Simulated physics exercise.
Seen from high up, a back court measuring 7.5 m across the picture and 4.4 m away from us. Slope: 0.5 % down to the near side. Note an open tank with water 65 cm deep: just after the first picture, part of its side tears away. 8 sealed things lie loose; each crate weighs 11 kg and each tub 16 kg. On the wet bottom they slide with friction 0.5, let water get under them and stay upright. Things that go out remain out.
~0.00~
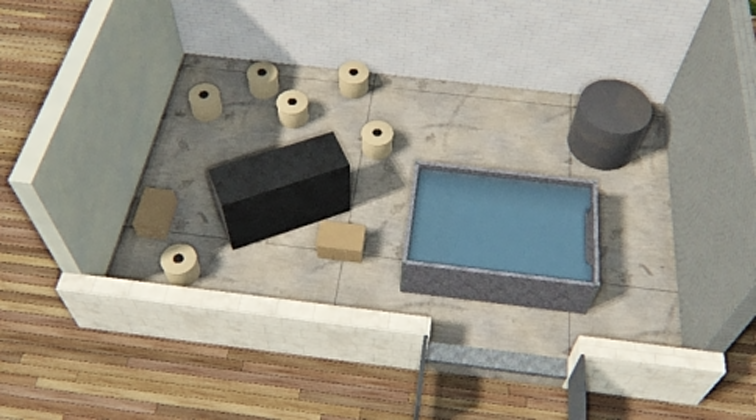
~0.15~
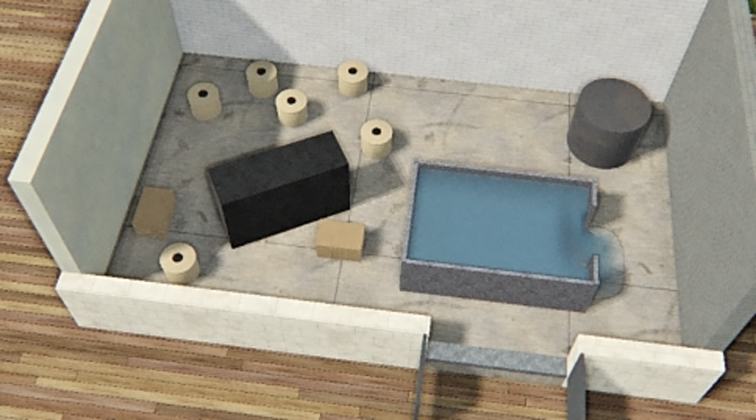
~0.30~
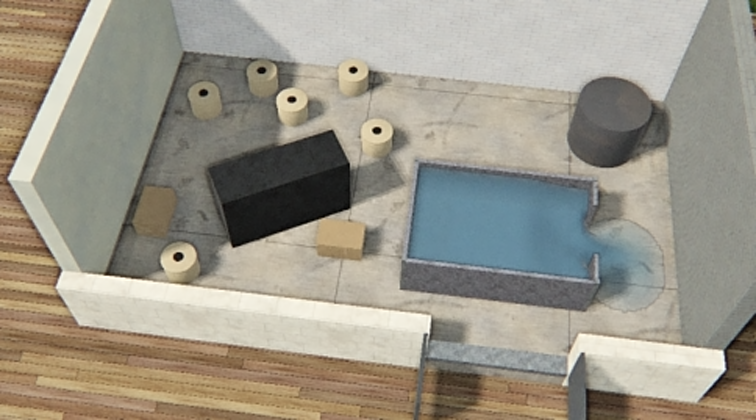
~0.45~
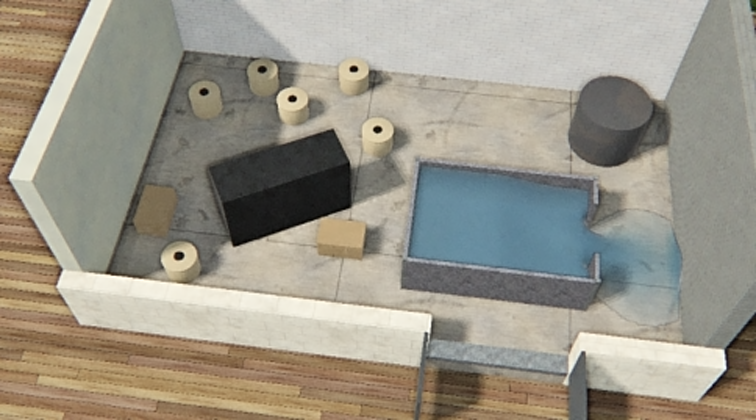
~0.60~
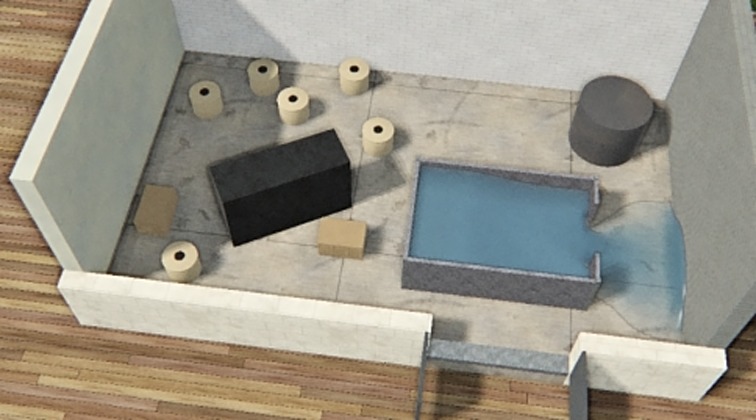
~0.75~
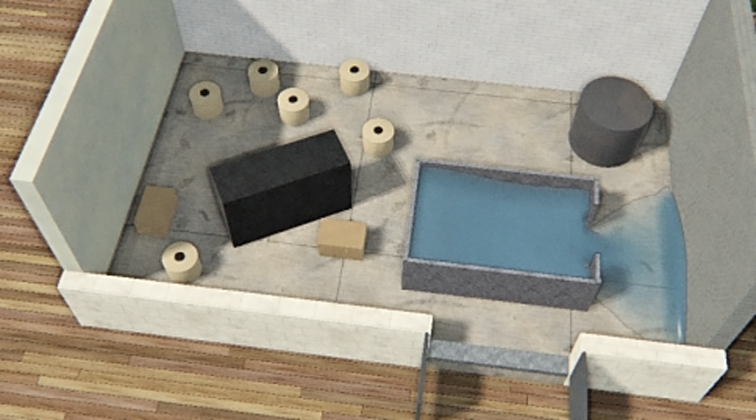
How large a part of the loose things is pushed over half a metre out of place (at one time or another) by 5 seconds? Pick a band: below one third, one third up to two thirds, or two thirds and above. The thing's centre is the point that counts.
The share is below one third.
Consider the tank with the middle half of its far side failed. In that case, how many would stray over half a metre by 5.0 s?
Count: 4.
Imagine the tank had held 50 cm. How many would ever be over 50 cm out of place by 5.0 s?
The count would be 0.
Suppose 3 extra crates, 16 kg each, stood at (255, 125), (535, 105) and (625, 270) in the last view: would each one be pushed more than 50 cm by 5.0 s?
Check, in order - not exceeded, exceeded, exceeded.
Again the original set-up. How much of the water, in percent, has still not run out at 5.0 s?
94 % or so.
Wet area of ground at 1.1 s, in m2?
Roughly 6.5 m2 of it is wet.
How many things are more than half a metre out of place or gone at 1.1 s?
I count 0 of them.
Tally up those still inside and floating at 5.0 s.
The number is 0.
After 1.1 s 0 of 8 are over 50 cm from their spots; 0 afloat.
After 2.2 s 0 of 8 are over 50 cm from their spots; 0 afloat.
After 3.5 s 0 of 8 are over 50 cm from their spots; 0 afloat.
After 5.0 s 0 of 8 are over 50 cm from their spots, and 0 have been at some point; 0 afloat.
